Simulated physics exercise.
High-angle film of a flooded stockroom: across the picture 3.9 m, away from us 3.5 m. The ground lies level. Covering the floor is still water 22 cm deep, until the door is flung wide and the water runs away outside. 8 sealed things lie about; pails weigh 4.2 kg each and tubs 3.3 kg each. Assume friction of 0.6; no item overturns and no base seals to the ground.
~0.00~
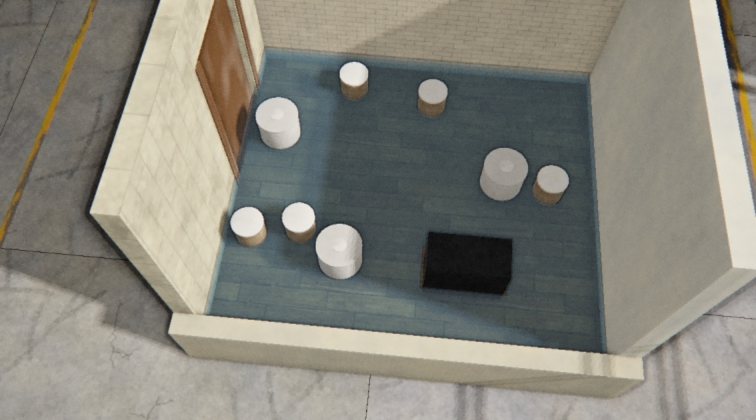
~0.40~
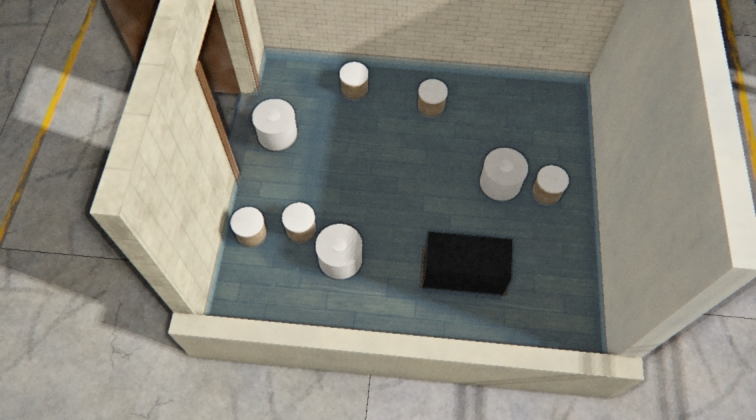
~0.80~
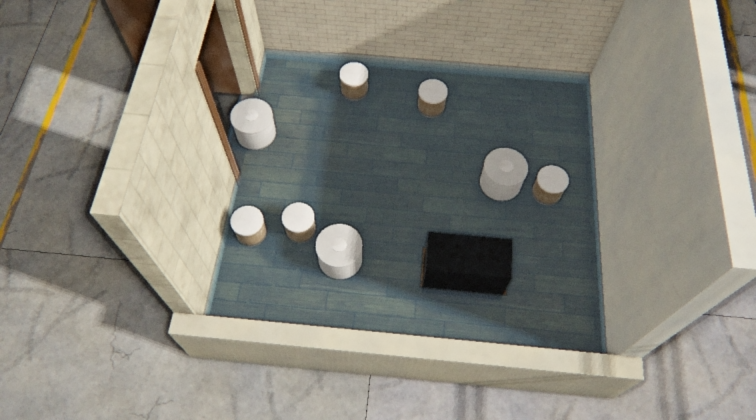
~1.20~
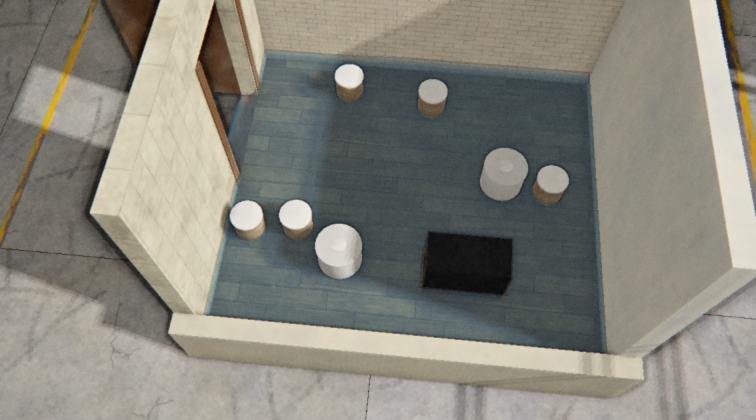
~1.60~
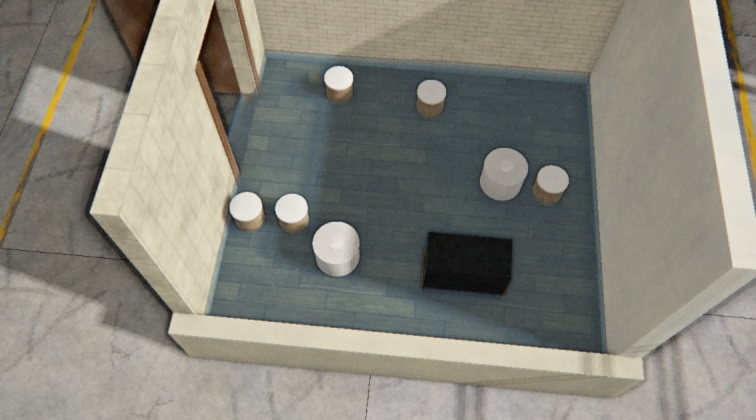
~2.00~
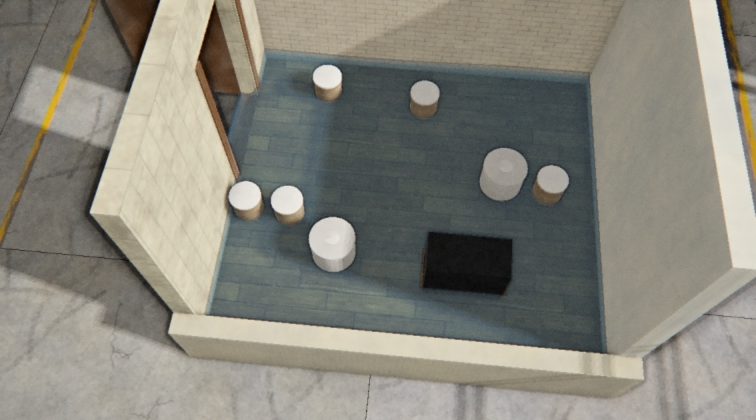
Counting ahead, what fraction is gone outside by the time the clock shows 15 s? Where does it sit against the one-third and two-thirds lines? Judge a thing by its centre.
The count out is at or past two thirds.
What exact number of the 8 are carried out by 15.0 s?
6.
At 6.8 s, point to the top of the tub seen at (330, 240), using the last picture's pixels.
Position estimate: Close to (284, 185).
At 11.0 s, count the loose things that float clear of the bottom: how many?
Count: 2.
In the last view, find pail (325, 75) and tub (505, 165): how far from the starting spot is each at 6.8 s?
Taking them in order, the first is washed out and the second is 50 cm.
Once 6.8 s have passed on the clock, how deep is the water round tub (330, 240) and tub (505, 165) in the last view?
Close to 15 and 16 centimetres.
After 3.0 s 1 of 8 are out; 7 afloat.
After 6.8 s 4 of 8 are out; 4 afloat.
After 11.0 s 6 of 8 are out; 2 afloat.
After 15.0 s 6 of 8 are out; 2 afloat.
